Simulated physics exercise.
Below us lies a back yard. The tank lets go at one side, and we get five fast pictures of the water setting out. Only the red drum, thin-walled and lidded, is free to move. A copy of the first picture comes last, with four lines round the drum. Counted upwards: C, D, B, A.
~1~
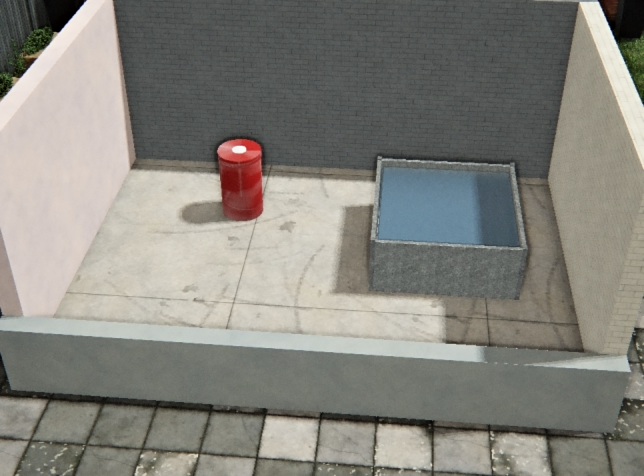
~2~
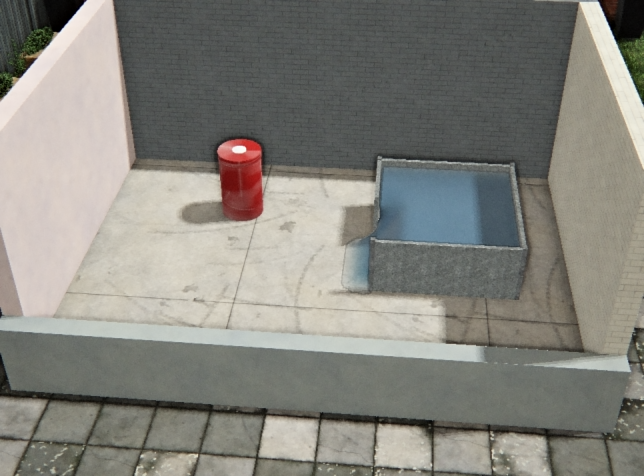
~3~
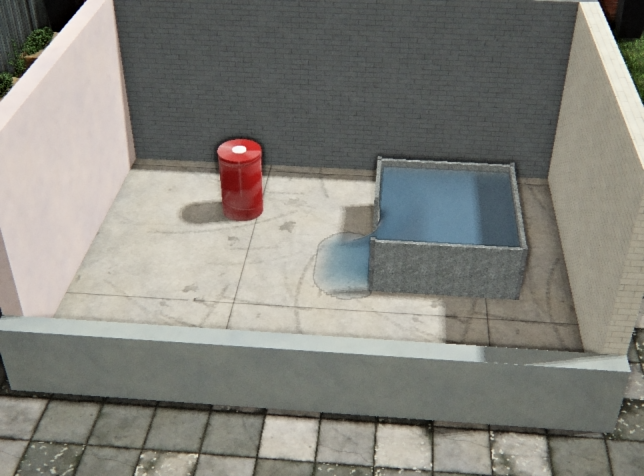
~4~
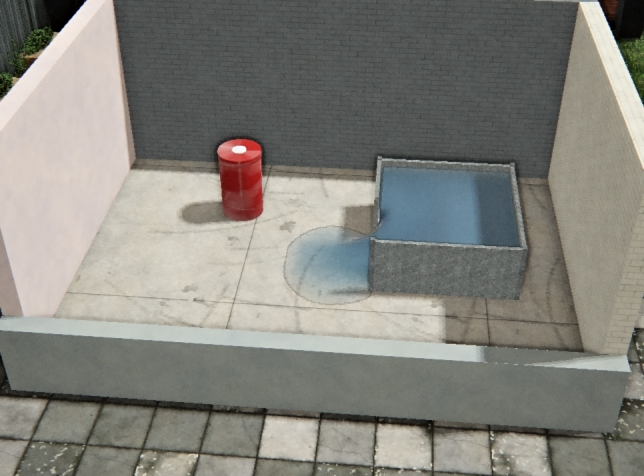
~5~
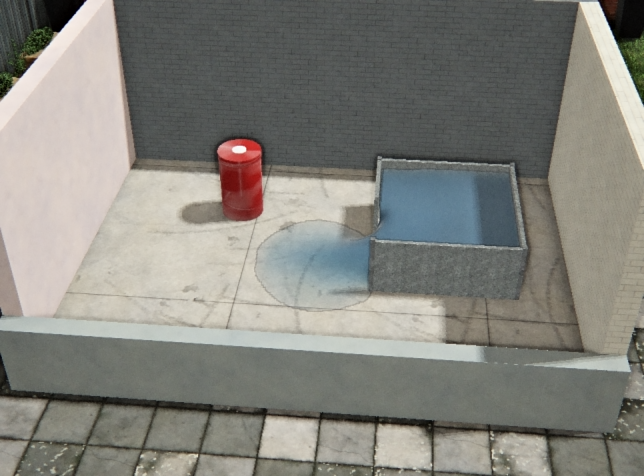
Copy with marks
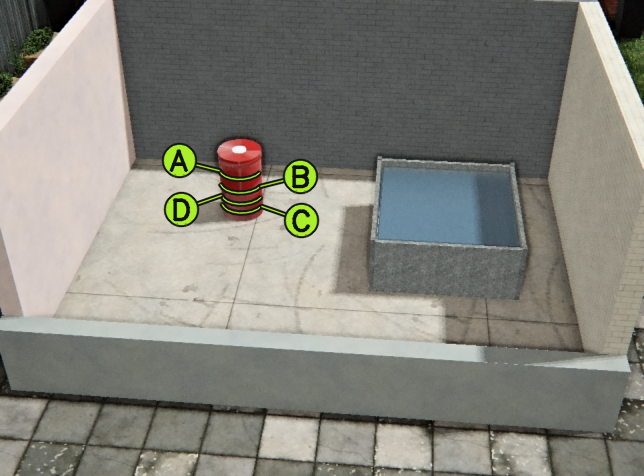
We see a walled yard with a red drum on the left and a water-filled tank on the right; water comes out of the tank's left side and spreads leftward across the paving, while the drum stays still.
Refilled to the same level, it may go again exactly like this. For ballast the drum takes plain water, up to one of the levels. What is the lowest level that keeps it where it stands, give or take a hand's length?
Level C just does it.
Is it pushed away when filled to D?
No, that is safe.
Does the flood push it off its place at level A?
No.
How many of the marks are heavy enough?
All four.
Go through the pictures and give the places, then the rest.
Lid of the red drum at (239, 150); tank full, its middle at (446, 206), in the first picture.
In the second picture, 2 % of the ground wet, in view closest to the drum at (361, 240).
In the third picture, 4 % of the ground wet, in view closest to the drum at (331, 241).
In the fourth picture, 6 % of the ground wet, in view closest to the drum at (312, 232).
Lid of the red drum at (239, 150); 9 % of the ground wet, in view closest to the drum at (288, 230), in the fifth picture.
On the marked copy, A at (237, 179); B at (238, 192); C at (239, 213); D at (238, 204); from the bottom up C, D, B, A.
With A, it does not move.
With B, it does not move.
With C, it shifts by a finger or two and stays.
With D, it does not move.
